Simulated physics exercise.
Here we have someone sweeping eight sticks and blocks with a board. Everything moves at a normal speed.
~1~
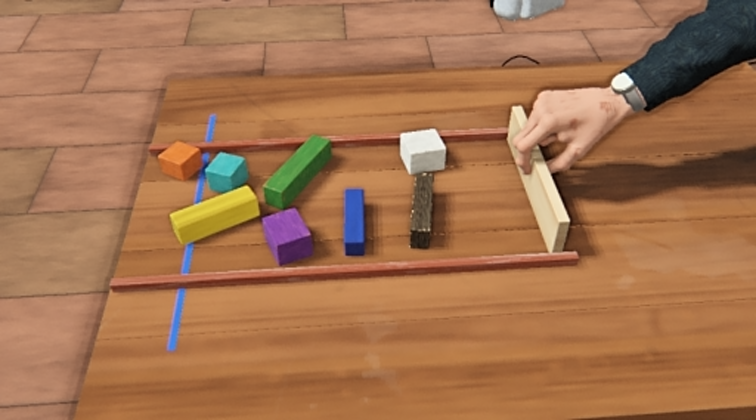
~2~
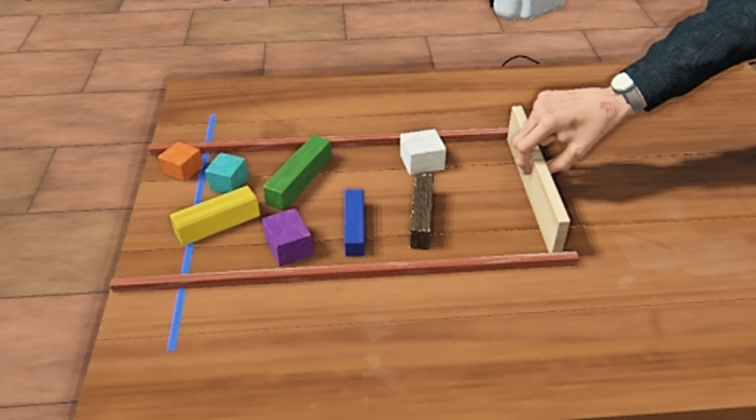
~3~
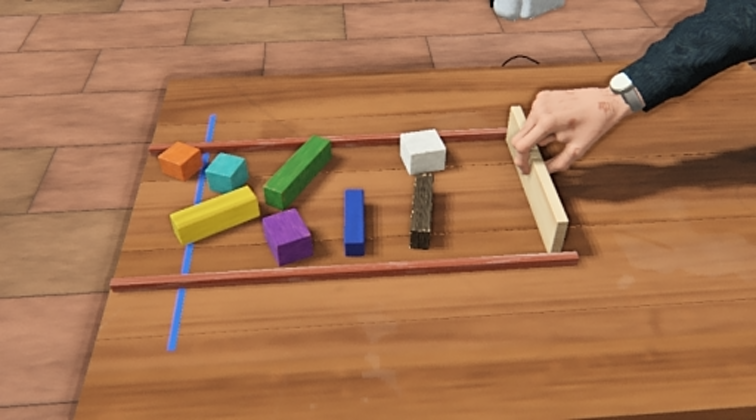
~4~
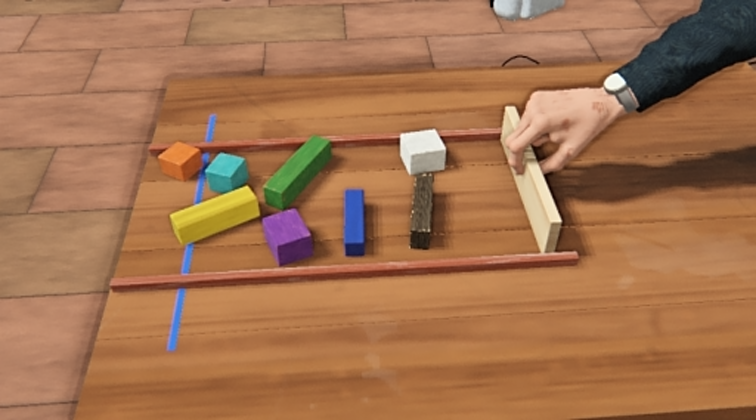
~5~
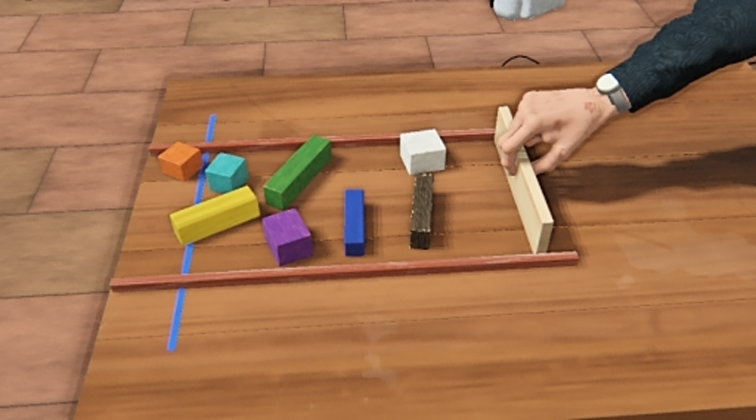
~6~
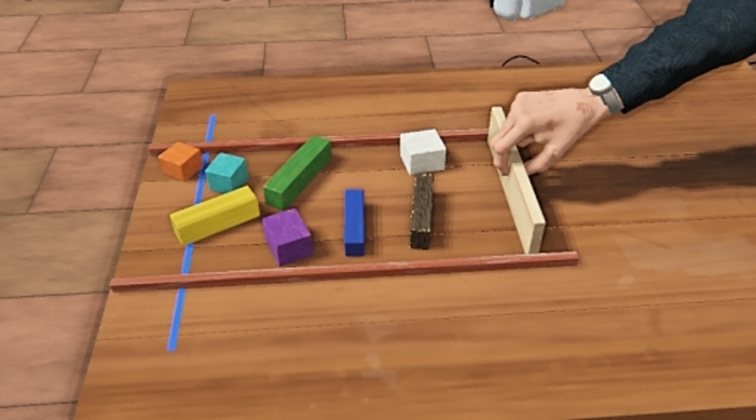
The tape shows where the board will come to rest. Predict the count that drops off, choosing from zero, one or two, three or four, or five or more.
The count is three or four.
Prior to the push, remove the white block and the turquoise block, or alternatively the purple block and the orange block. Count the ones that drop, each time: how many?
Count of fallen: 1 / 1.
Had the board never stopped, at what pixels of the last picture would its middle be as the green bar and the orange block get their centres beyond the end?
When the green bar crosses, the middle is near (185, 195); when the orange block crosses, near (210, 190).
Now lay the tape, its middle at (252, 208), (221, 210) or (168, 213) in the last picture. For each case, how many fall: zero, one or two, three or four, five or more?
Taking the three tapes one at a time, the answers are not one, then not one, then five or over.
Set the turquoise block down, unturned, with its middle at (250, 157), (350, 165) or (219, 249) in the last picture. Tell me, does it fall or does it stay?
The turquoise block comes down; holds on; goes over.
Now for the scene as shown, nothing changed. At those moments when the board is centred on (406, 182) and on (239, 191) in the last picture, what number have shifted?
Respectively 2 and 8.
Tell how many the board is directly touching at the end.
It adds up to 2.
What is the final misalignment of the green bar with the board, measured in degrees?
Roughly 0 degrees.
Soon after, none off yet; orange block at rest near (181, 161); yellow stick at rest near (216, 215); turquoise block at rest near (227, 174).
In the end, the number that fall off is three or four; gone, turquoise block, yellow stick and orange block.
